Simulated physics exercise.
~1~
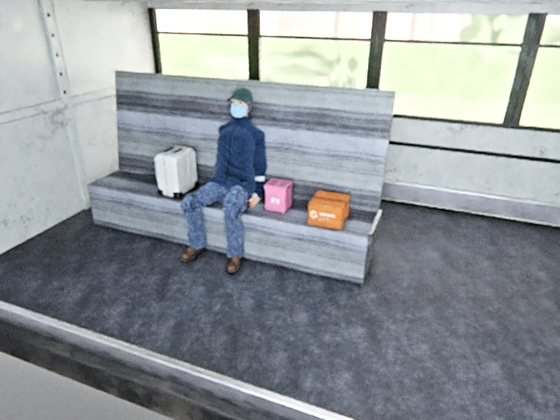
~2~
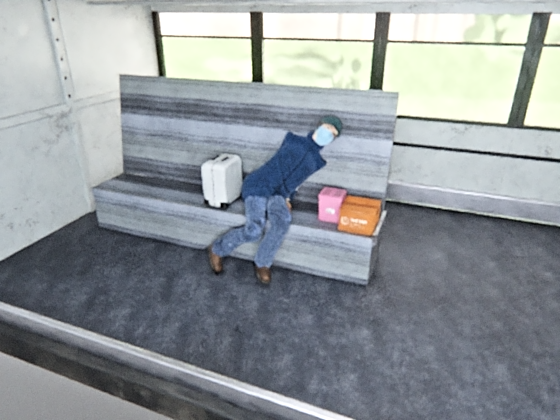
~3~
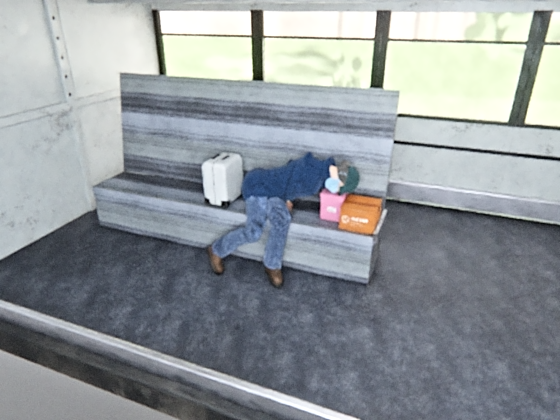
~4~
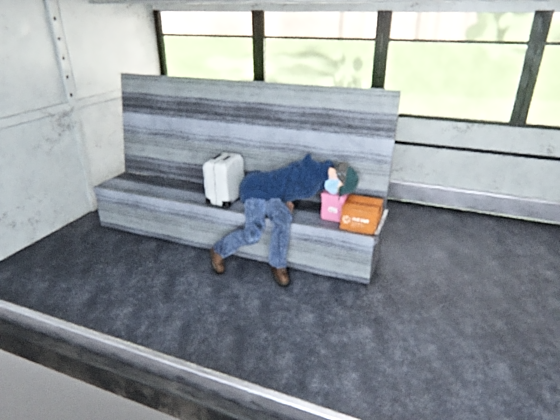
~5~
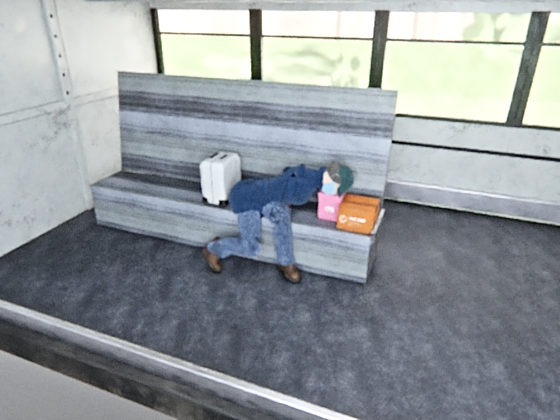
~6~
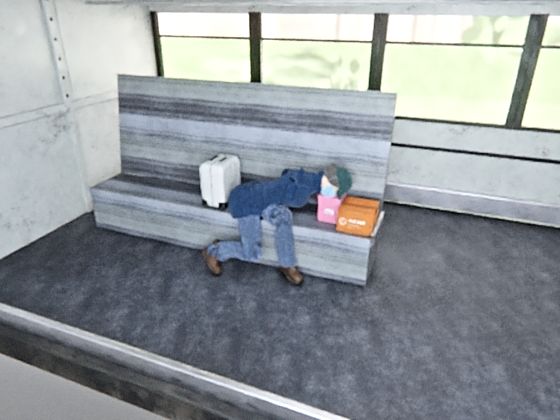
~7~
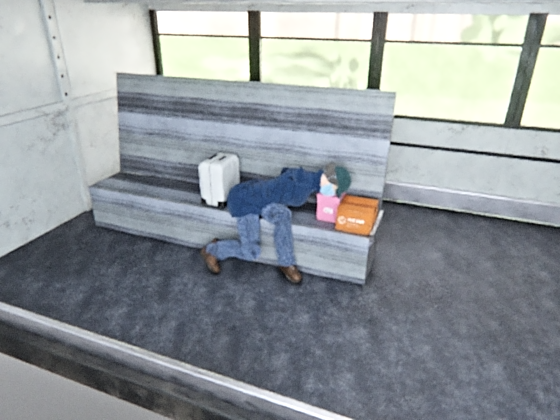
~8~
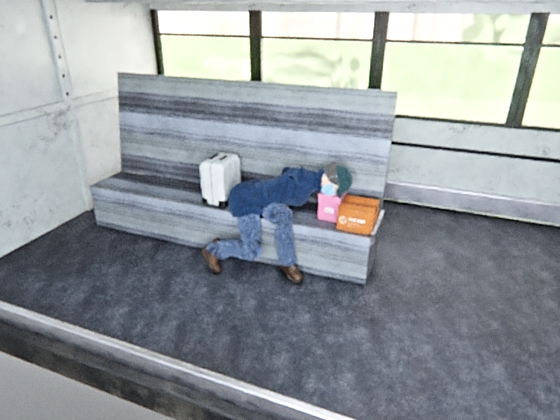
A sleeper in a dark blue jacket, green cap and face mask sits slumped on a grey side bench, with a white case on the left and a pink tub and an orange carton on the right. The luggage slides right along the seat as the limp figure tips the same way, head lolling toward the bench end. The upper body then drops sideways, and the head comes down by the pink tub. The legs shift slightly, shoes on the floor. At the end everything lies still, with the sleeper slumped over, hips on the seat, and the case, tub and carton all upright on the bench.
